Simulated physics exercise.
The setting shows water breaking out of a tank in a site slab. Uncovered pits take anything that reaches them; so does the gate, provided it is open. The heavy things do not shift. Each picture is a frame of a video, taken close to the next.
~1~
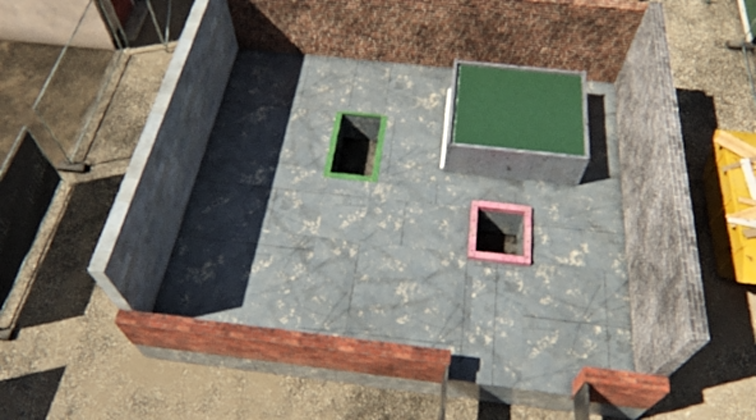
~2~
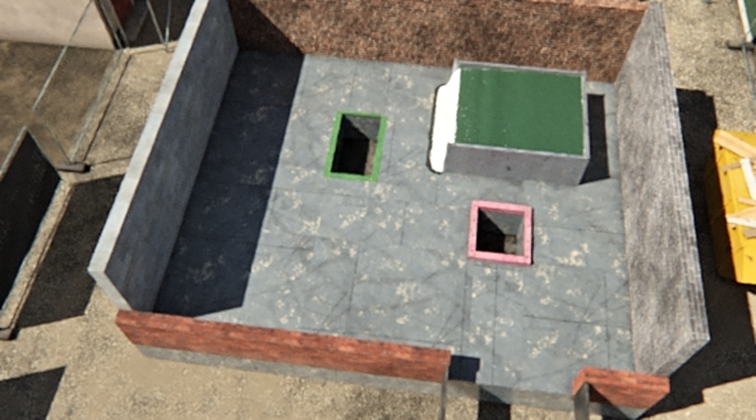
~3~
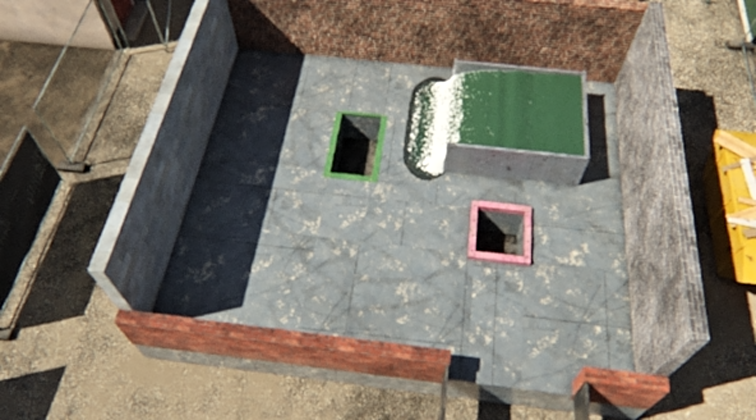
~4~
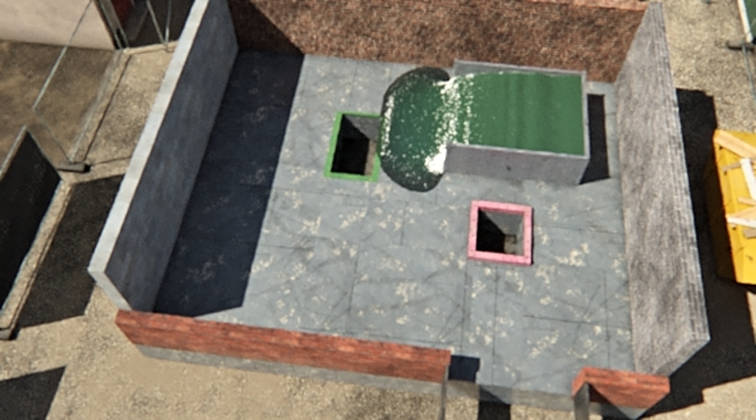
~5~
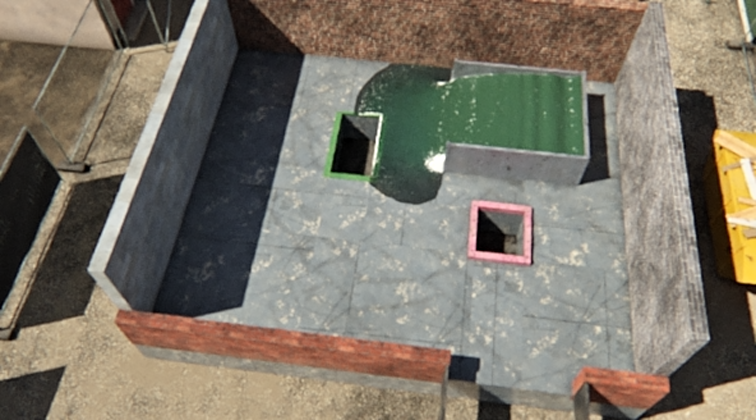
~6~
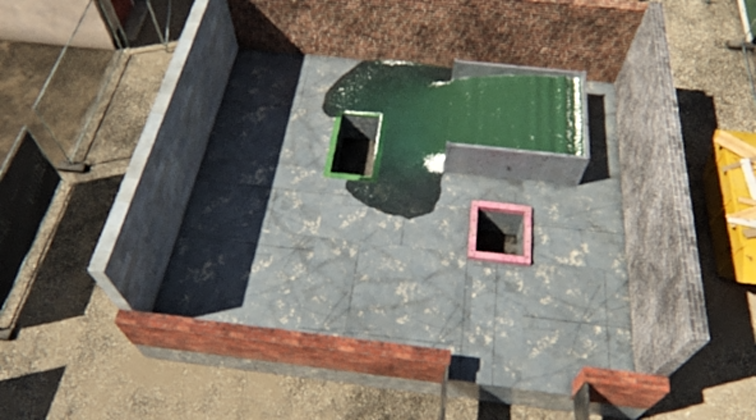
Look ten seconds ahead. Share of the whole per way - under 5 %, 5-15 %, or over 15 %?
Gate under 5 %, green pit over 15 %, pink pit under 5 %.
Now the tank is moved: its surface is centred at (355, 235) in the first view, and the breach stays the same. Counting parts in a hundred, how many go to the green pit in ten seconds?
Estimate for the green pit - some 10 in a hundred.
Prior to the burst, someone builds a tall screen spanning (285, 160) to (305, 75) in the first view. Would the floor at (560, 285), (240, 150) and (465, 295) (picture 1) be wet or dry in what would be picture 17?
In the order you listed them: Unsoaked, unsoaked, unsoaked.
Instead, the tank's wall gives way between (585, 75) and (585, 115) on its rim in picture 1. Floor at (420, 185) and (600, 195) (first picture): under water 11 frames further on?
First point: Unwetted; second point: Inundated.
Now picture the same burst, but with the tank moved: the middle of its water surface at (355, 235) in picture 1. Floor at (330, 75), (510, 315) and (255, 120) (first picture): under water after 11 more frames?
Checking the three spots, I get high and dry, high and dry, swamped.
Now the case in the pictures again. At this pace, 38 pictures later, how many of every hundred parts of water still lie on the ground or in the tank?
Estimate: 58 per cent.
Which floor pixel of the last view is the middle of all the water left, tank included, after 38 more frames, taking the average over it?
About (333, 177).
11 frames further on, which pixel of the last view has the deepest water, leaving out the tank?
Deepest spot: Around (244, 59).
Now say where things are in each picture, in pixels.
In the first frame, the water tank at (518, 110) is whole and still.
In the second frame, water pours out at (451, 119) and has run to (449, 87).
In the third frame, the front is at (433, 81), out from the gap at (451, 121).
In the fourth frame, water pours out at (451, 122) and has run to (409, 75).
In the fifth frame, water pours out at (451, 122) and has run to (378, 76).
In the sixth frame, the front is at (331, 94), out from the gap at (451, 123).
A moment on, water covers 25 % of the floor; the gate 0 %, the green pit 12 %, the pink pit 0 %.
Next, water covers 35 % of the floor; the gate 0 %, the green pit 24 %, the pink pit 0 %.
Then, water covers 45 % of the floor; the gate 0 %, the green pit 35 %, the pink pit 0 %.
Later, water covers 60 % of the floor; the gate 0 %, the green pit 43 %, the pink pit 0 %.
In the end, water covers 85 % of the floor; the gate 1 %, the green pit 48 %, the pink pit 0 %.
